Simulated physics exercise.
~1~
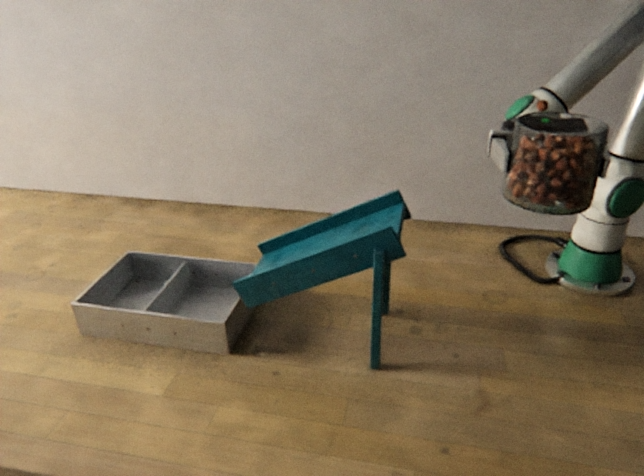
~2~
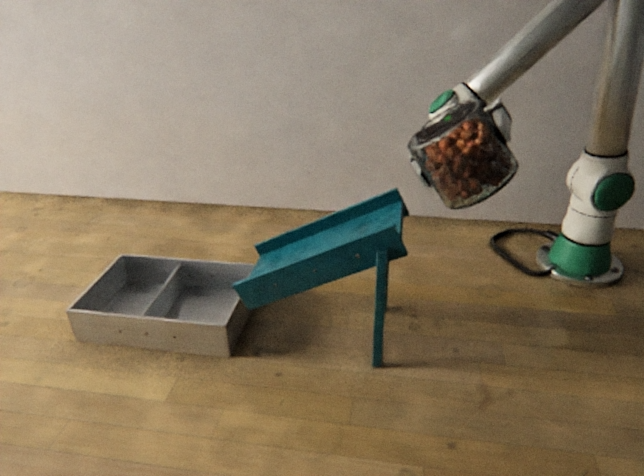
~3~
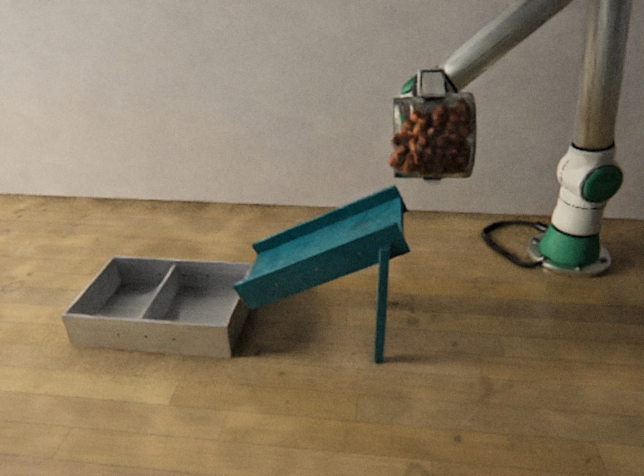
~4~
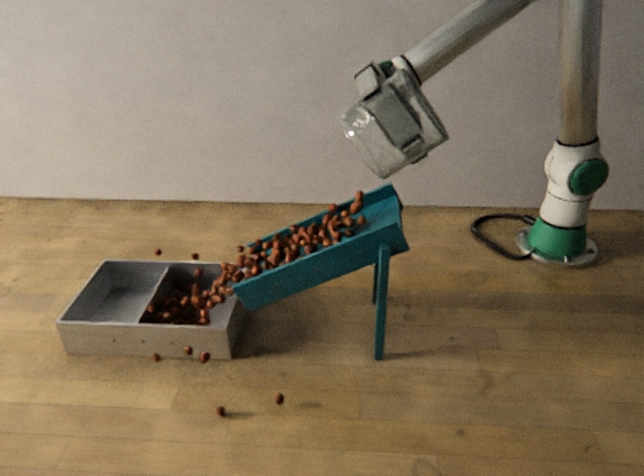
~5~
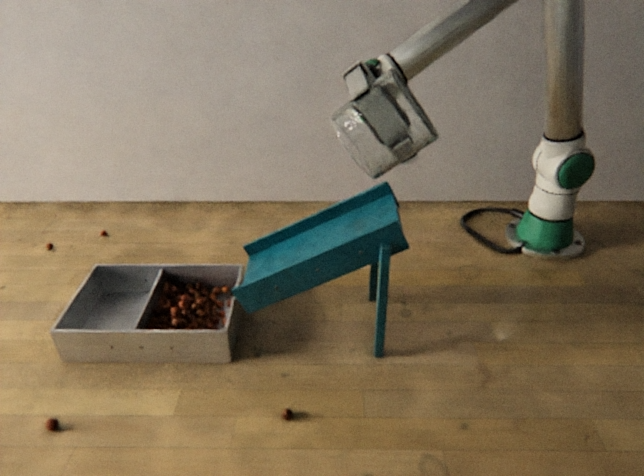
At the start, a robot arm on the right holds a clear cup full of hazelnuts, upright, beside a teal chute that slopes down to a grey tray split by a cross wall. The arm carries the cup left towards the top of the chute, leaning it as it goes. It tips the cup onto its side, then farther over, and the nuts pour out and stream down the chute. They tumble into the near part of the tray, while a few bounce out. Finally the chute is clear, most nuts lie in the tray's right-hand part, and a few are scattered on the wooden table.
